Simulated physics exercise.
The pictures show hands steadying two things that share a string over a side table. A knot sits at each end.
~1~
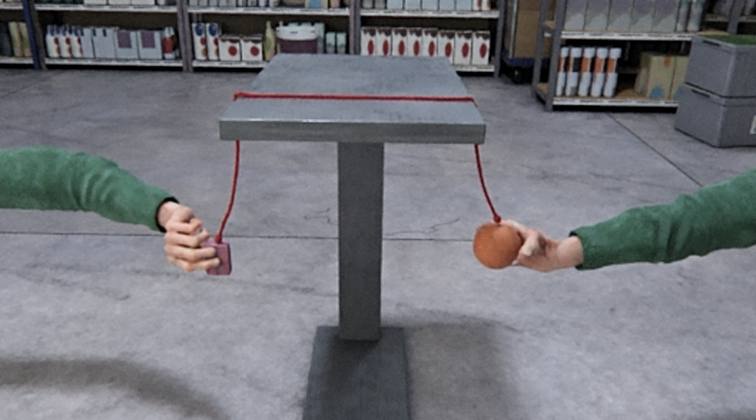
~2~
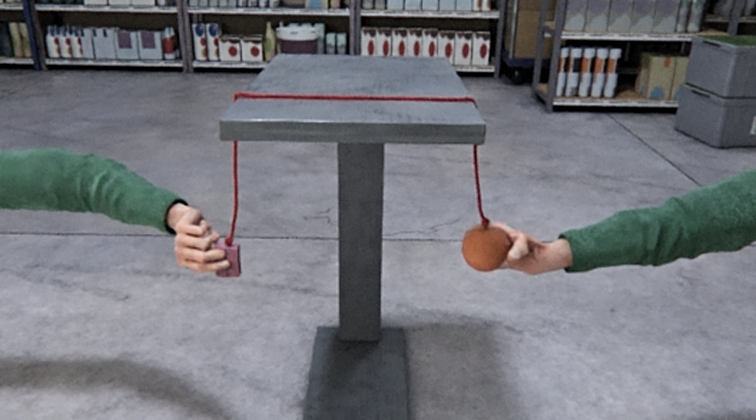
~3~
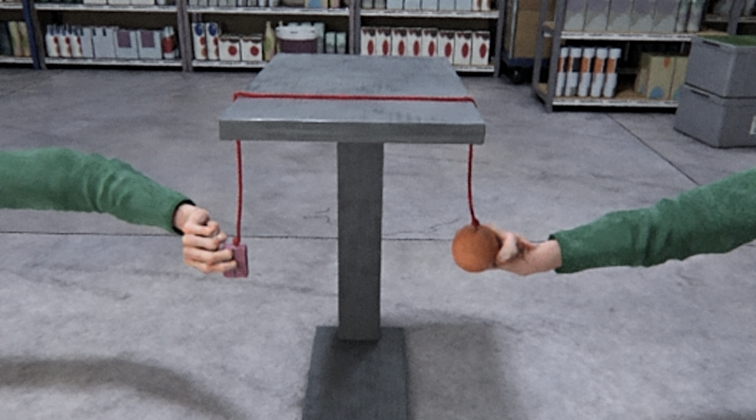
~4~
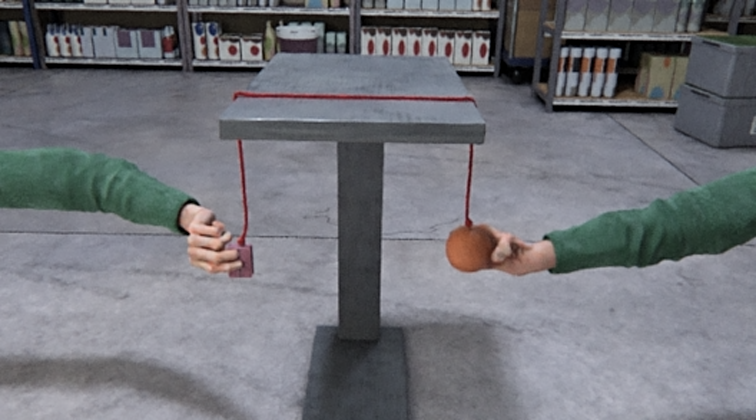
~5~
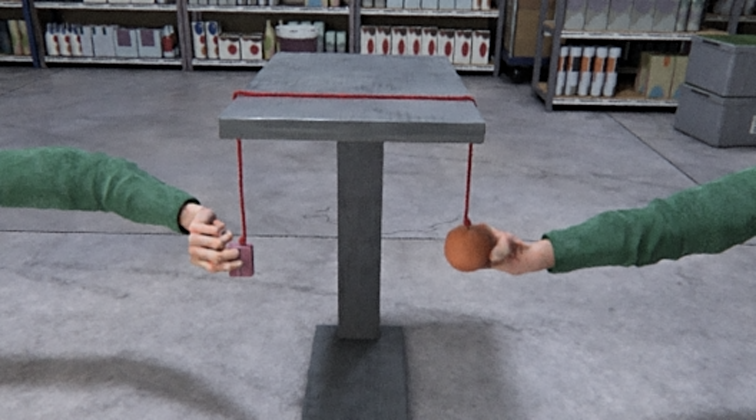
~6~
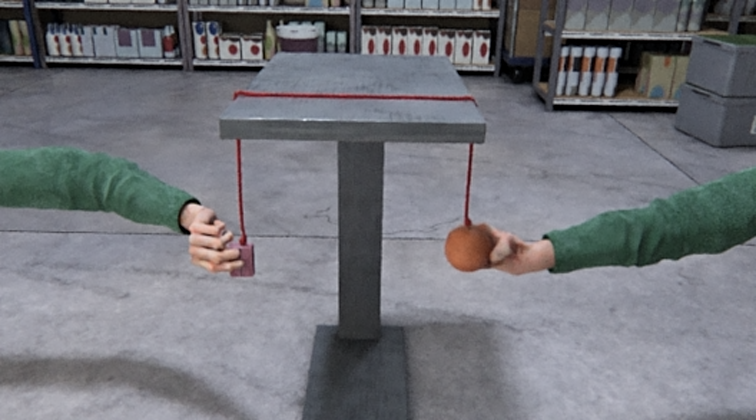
In a storeroom, two hands draw a small box and an orange ball slightly inward.
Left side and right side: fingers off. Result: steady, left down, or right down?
Right down.
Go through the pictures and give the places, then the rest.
The first frame shows left matchbox (218, 258); right orange (496, 246); string over the top (346, 98).
The second frame shows left matchbox (228, 261); right orange (485, 249).
The third frame shows left matchbox (235, 261); right orange (475, 249).
The fourth frame shows left matchbox (240, 261); right orange (469, 250).
The fifth frame shows left matchbox (241, 260); right orange (468, 249).
The sixth frame shows left matchbox (242, 260); right orange (468, 249); string over the top (347, 97).
Then, 0.30 s past the final frame, left matchbox higher near (239, 140); right orange lower near (458, 357).
Then, 0.60 s past the final frame, left matchbox higher; right orange down on the floor.
Then, 0.90 s past the final frame, left matchbox down on the floor; right orange down on the floor.
When it is over, left matchbox down on the floor; right orange down on the floor. The string is pulled to the right.
